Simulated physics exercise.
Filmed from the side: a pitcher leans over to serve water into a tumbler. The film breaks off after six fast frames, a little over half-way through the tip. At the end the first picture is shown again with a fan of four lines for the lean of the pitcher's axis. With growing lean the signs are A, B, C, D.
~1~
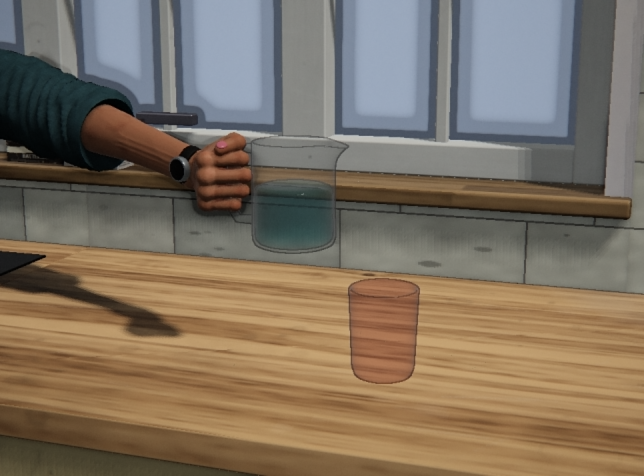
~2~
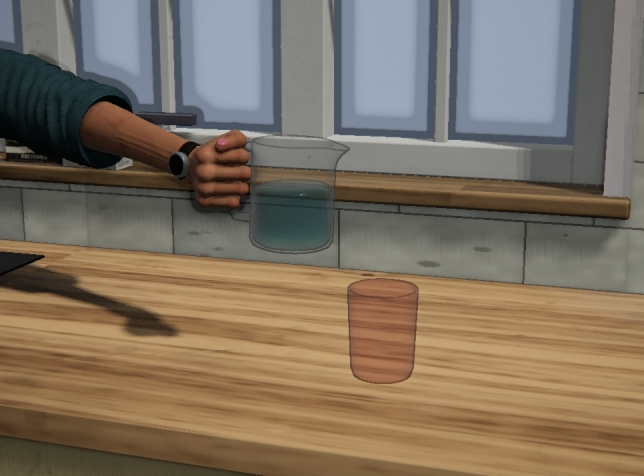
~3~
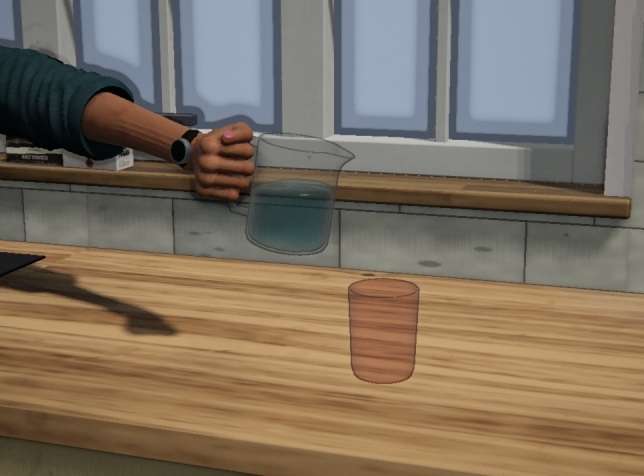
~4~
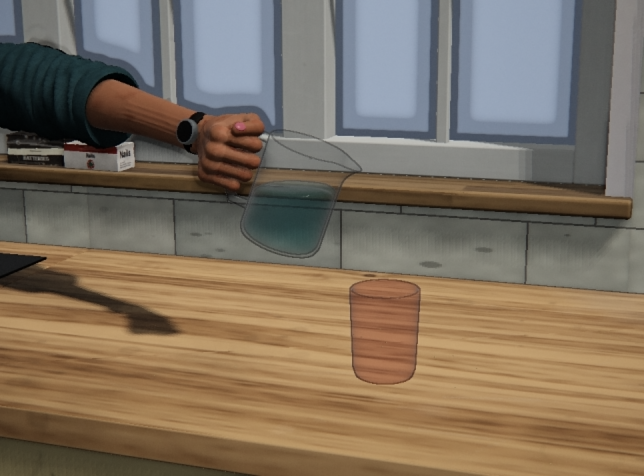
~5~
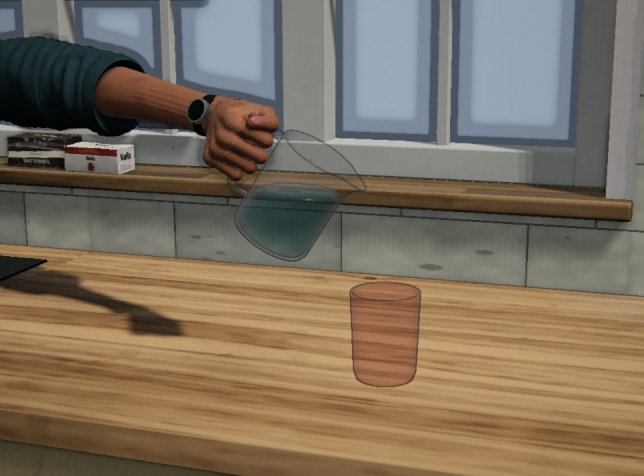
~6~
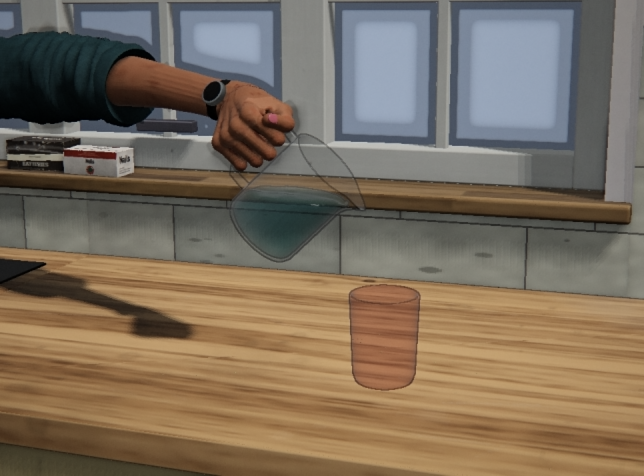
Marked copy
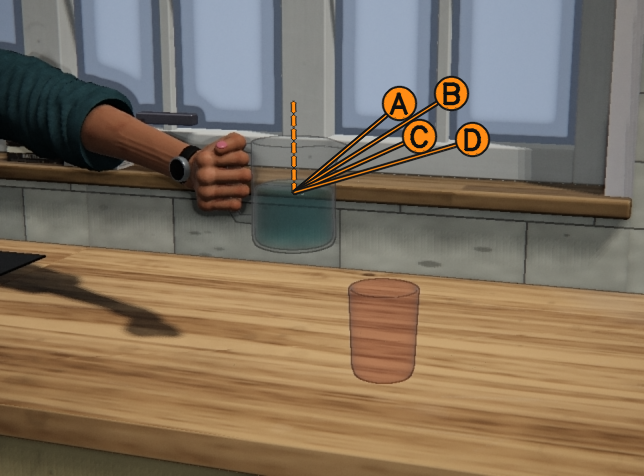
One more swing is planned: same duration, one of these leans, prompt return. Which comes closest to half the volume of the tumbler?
D beats the others.
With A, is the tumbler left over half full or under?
Under half.
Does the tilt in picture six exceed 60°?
No, it does not.
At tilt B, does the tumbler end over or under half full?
Under half.
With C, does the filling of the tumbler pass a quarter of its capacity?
Yes.
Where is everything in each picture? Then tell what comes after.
Upright, lip at (347, 147); rim of the tumbler round (384, 287); nothing has left yet.
Tipped about 2°, lip at (347, 149); nothing has left yet.
Tipped about 9°, lip at (353, 157); nothing has left yet.
Tipped about 20°, lip at (360, 170); nothing has left yet.
Tipped about 33°, lip at (364, 189); nothing has left yet.
Tipped about 46°, lip at (364, 209); nothing has left yet.
On the marked copy, A at (386, 115); B at (437, 102); C at (403, 143); D at (456, 145).
For tilt A, the tumbler ends with about 6 % of what it can hold.
For tilt B, the tumbler ends with about 16 % of what it can hold.
For tilt C, the tumbler ends with about 31 % of what it can hold.
For tilt D, the tumbler ends with about 49 % of what it can hold.
